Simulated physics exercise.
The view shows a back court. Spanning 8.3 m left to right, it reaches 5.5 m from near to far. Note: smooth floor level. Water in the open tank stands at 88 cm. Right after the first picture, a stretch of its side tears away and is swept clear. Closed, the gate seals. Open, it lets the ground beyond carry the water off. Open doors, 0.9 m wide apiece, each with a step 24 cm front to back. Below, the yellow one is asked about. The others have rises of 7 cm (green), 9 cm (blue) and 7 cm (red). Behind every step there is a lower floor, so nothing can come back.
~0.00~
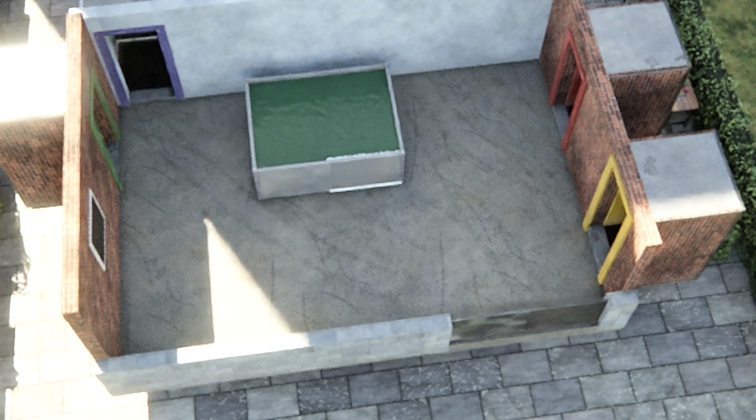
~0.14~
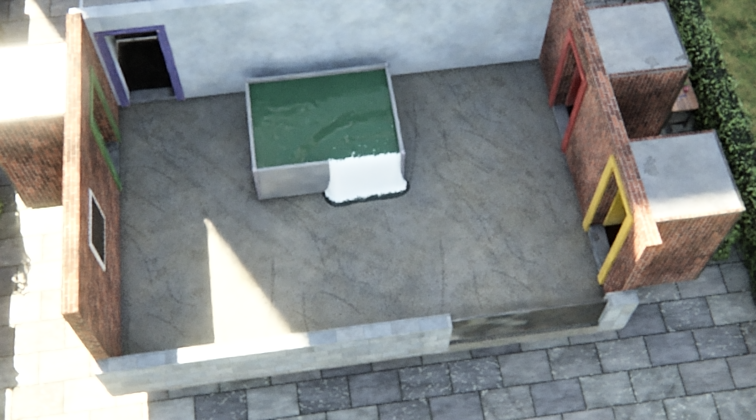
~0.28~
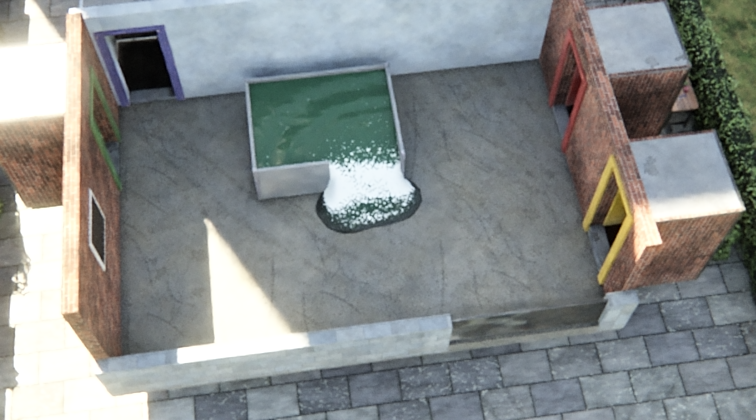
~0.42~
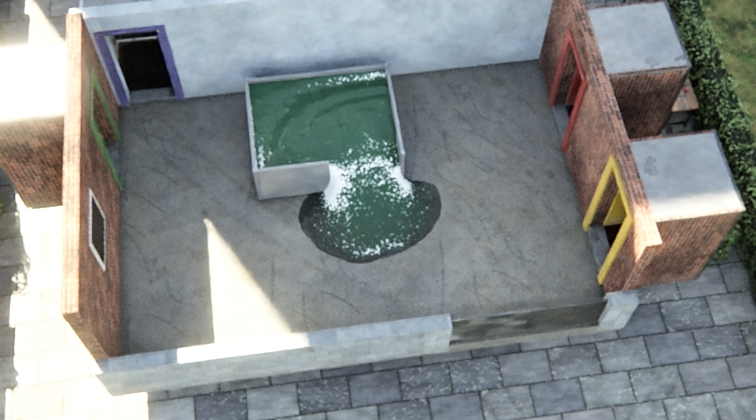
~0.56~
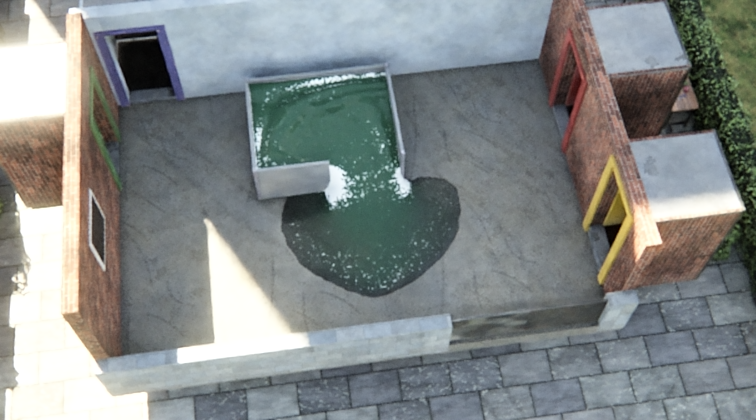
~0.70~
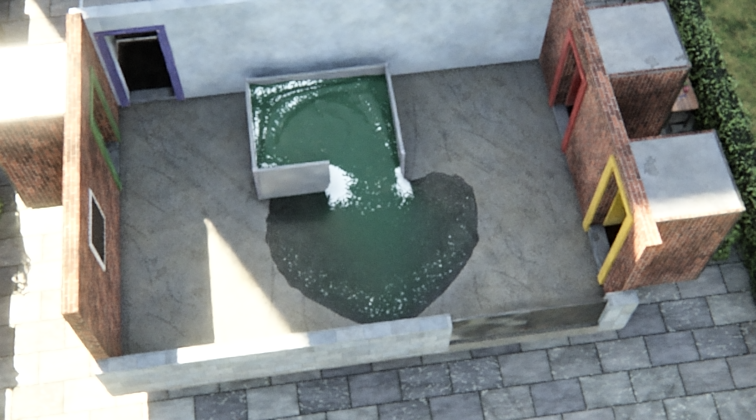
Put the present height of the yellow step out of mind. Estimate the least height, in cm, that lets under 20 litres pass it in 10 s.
I would say 28 cm.
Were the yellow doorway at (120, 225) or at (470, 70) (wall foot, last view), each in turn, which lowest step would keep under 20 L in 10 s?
In turn: About 5.5 cm, about 15 cm.
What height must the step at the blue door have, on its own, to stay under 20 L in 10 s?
For the blue door, about 12.5 cm.
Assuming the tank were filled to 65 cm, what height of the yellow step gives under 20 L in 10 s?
Step height: Approx. 19 cm.
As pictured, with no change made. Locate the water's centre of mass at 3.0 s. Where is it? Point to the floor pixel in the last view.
It lies near (375, 231) in the last picture.
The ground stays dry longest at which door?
The blue one.
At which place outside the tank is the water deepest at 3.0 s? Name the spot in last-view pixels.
Near pixel (599, 312).
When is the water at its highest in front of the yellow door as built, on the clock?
It peaks at about 3.0 s.
After 1.4 s water covers 35 % of the floor, deepest (46 cm) near (378, 192); it has not reached the yellow door.
After 3.0 s water covers 50 % of the floor, deepest (42 cm) near (599, 312); 31 cm at the yellow door, 13 litres in over its 24 cm step.
After 10.0 s water covers 100 % of the floor, deepest (21 cm) near (378, 80); 9 cm at the yellow door, 39 litres in over its 24 cm step.
At the yellow door as built, the water arrived by 2.1 s and peaked near 31 cm at 3.0 s.
With a step of 22.5 cm, 51 litres would have come in within the 10 s; with 30.5 cm, 10 litres. So under 20 litres takes about 28 cm.
